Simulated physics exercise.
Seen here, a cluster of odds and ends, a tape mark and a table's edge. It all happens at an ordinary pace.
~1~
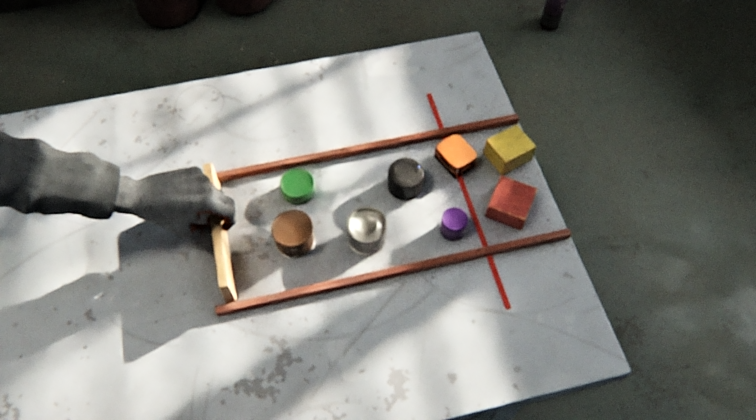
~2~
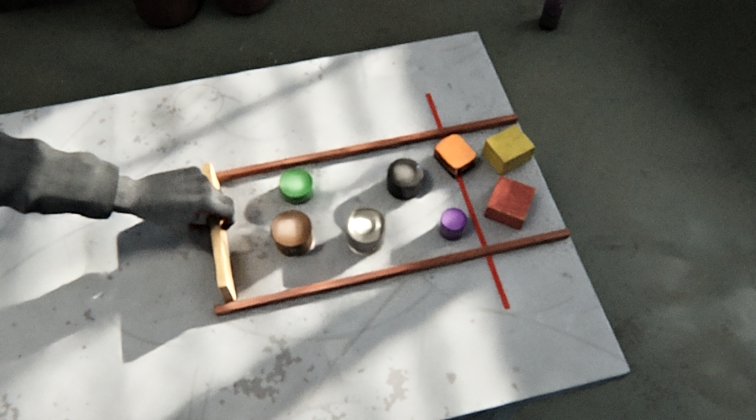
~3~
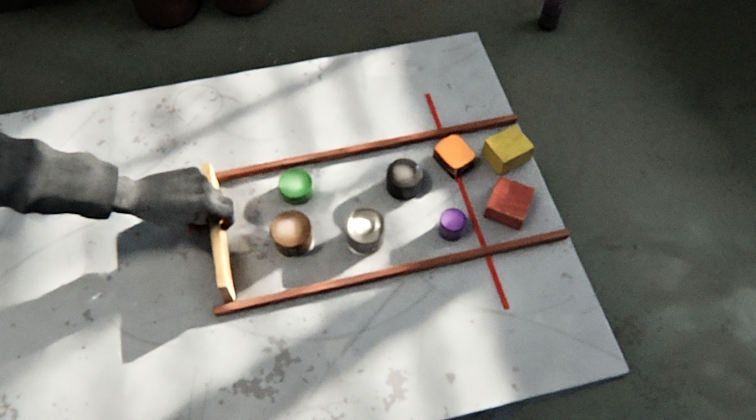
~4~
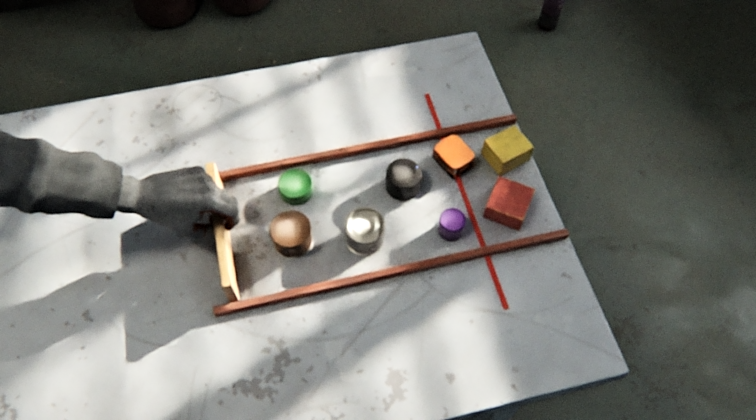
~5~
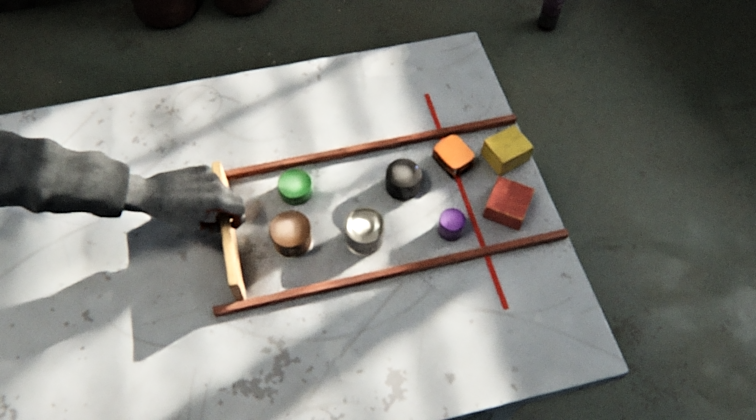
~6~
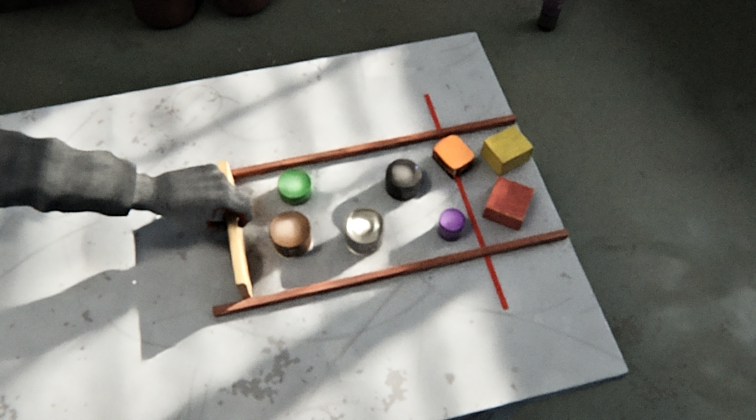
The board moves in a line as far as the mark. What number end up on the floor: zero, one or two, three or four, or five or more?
Outcome: The number that fall off is one or two.
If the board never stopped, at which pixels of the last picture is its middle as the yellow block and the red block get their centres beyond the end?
Near (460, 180) and (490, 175).
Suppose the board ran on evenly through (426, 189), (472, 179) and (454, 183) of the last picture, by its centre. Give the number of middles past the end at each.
It would be 0, 1 and 0.
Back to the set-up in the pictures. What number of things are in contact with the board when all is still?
In contact: 3.
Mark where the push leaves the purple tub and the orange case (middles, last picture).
About (530, 223), and the other about (495, 137).
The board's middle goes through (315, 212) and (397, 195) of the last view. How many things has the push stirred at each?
First 3, then 5.
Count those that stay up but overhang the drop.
0 of them.
Soon after, none off yet; yellow block at rest near (507, 151); red block at rest near (509, 203); orange case at rest near (453, 157).
Then, none off yet; yellow block moving near (512, 148); red block at rest near (509, 203); orange case moved a little near (467, 147).
By the end, the number that fall off is one or two; fallen, yellow block.
